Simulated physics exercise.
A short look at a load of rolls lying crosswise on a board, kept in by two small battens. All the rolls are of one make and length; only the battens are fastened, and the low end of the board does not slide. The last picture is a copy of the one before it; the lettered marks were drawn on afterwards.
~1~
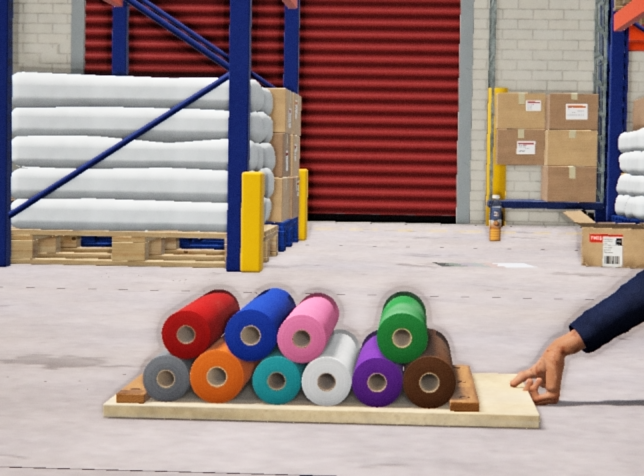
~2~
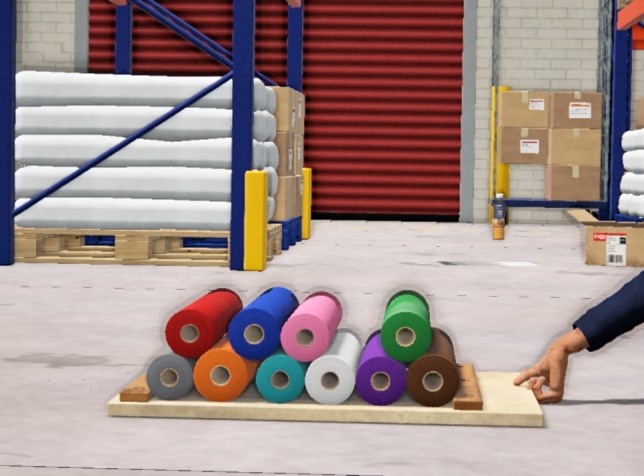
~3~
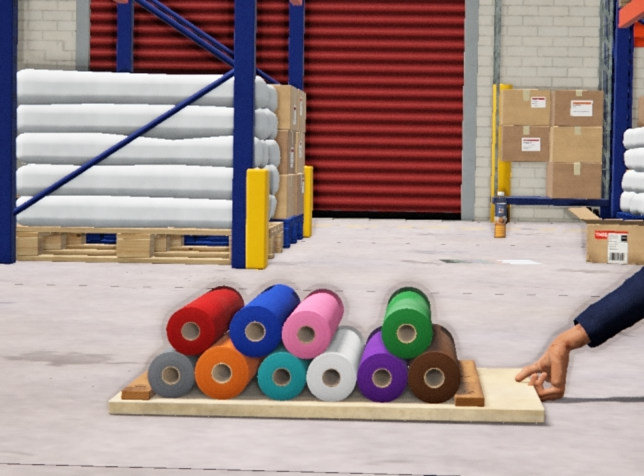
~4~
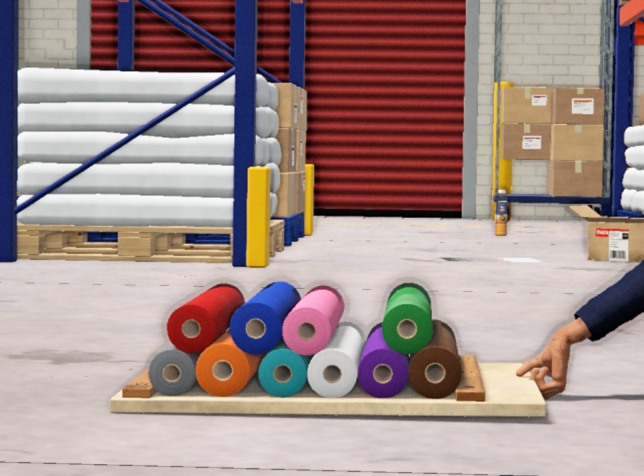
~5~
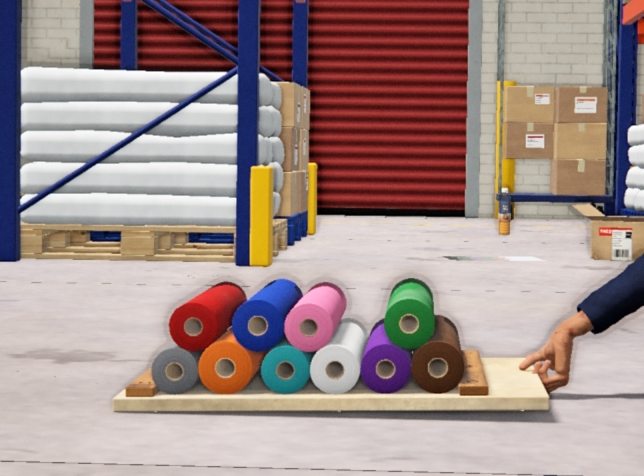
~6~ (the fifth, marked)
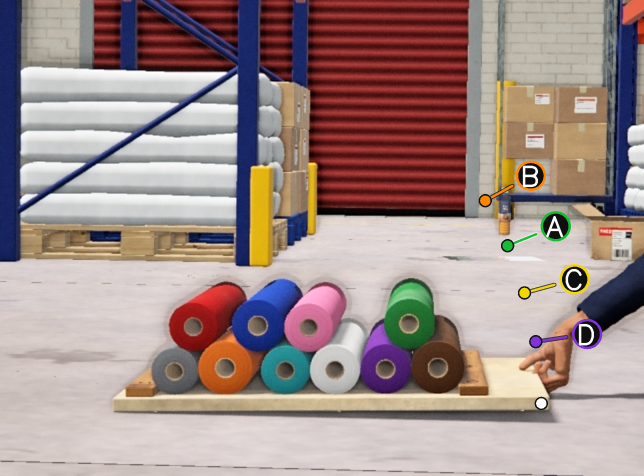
In a warehouse with racks and a red shutter door, a hand rests at the right end of a board carrying stacked colourful rolls between two small battens; the board and rolls barely move as the view shifts slightly.
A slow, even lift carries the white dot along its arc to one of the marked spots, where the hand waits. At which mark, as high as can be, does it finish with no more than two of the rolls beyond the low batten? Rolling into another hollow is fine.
Up to A.
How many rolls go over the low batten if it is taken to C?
It comes to none.
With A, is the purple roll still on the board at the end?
Yes, with A.
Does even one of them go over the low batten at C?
No.
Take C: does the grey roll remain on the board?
Yes, with C.
On the copy, A at (507, 246); B at (485, 201); C at (524, 293); D at (536, 342); the white dot at (541, 403).
On A. First, board at 15°.
Then, board at 23°.
Finally, board at 23°, none over the low batten.
By contrast, B ten over the low batten; C none over the low batten; D none over the low batten.
